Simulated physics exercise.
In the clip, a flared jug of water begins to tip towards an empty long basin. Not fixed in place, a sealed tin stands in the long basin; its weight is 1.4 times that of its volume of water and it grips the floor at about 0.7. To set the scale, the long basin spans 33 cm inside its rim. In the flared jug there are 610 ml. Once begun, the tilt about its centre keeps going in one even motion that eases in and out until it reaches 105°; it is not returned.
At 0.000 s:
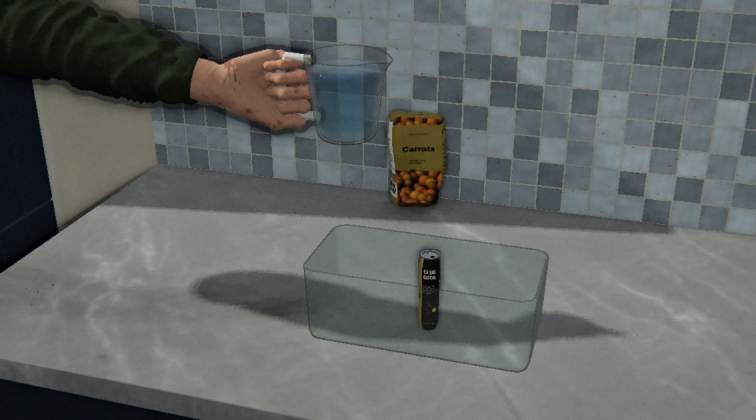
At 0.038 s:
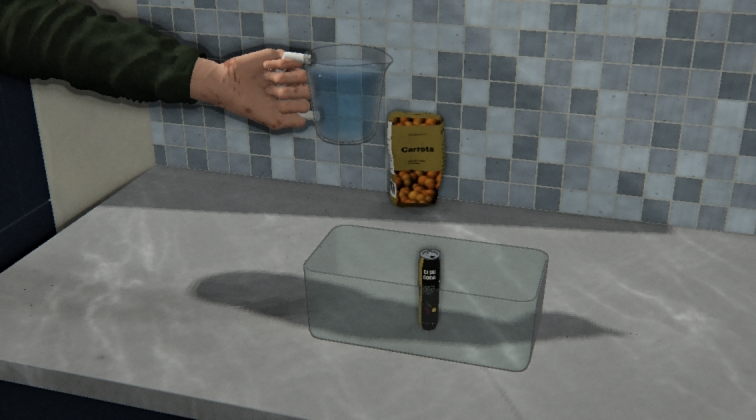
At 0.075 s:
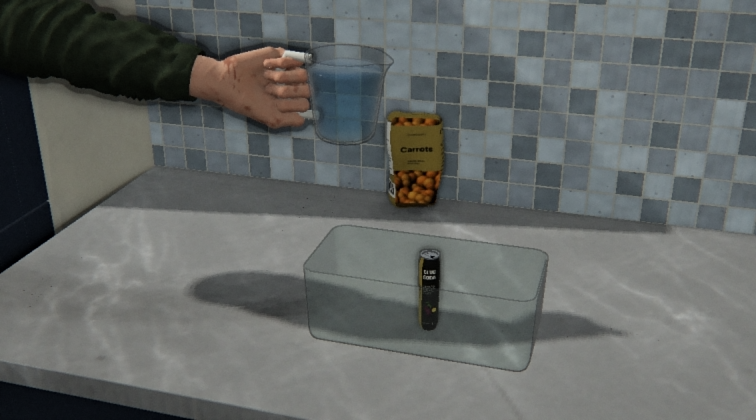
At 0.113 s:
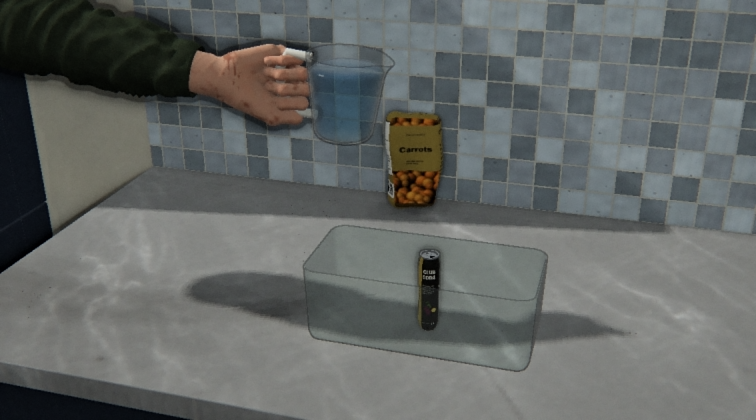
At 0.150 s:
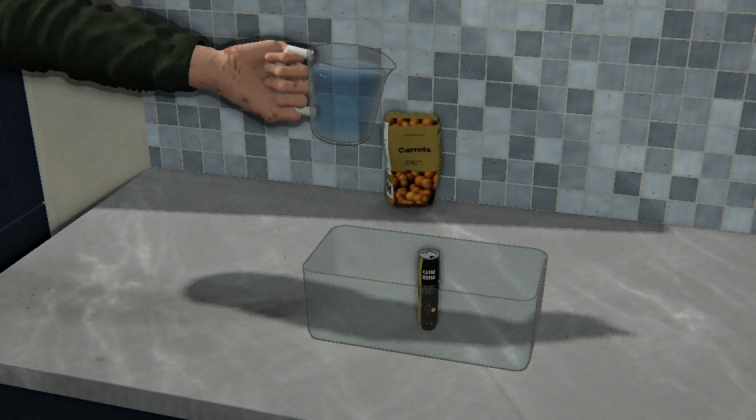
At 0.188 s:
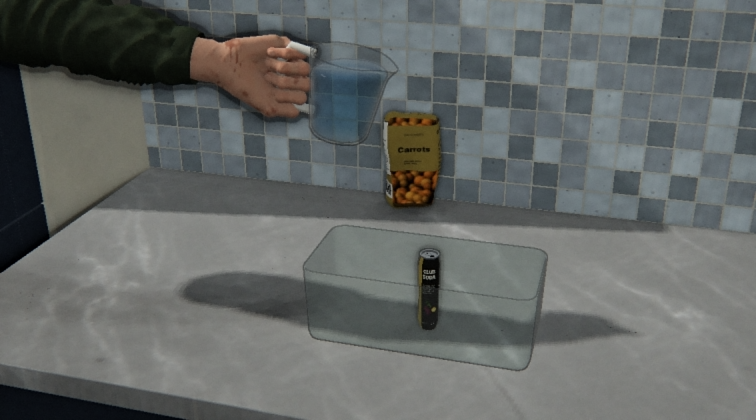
On a grey counter, a hand slowly tilts a jug of water slightly to the right.
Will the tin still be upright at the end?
Yes.
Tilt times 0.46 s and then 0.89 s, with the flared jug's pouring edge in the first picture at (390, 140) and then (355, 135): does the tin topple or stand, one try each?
Run one: It tumbles. Run two: It does not tip.
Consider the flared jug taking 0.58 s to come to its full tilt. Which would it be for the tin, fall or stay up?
In that case the tin does not tip.
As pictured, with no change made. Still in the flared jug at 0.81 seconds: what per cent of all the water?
18 %.
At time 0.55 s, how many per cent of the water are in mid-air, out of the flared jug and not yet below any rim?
Around 26 percent.
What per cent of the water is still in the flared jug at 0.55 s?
At that time about 74 in a hundred parts are still held.
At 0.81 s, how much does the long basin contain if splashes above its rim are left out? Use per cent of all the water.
Some 46 per cent.
By 0.55 s the tilt is 71° and 73 per cent is still to pour; the tin stands where it began.
By 0.81 s the tilt is 103° and 18 per cent is still to pour; the tin stands where it began.
By 1.09 s the tilt is 105° and 0 per cent is still to pour; the tin stands where it began.
By 1.39 s the tilt is 105° and 0 per cent is still to pour; the tin stands where it began.
At rest the tin stands where it began.
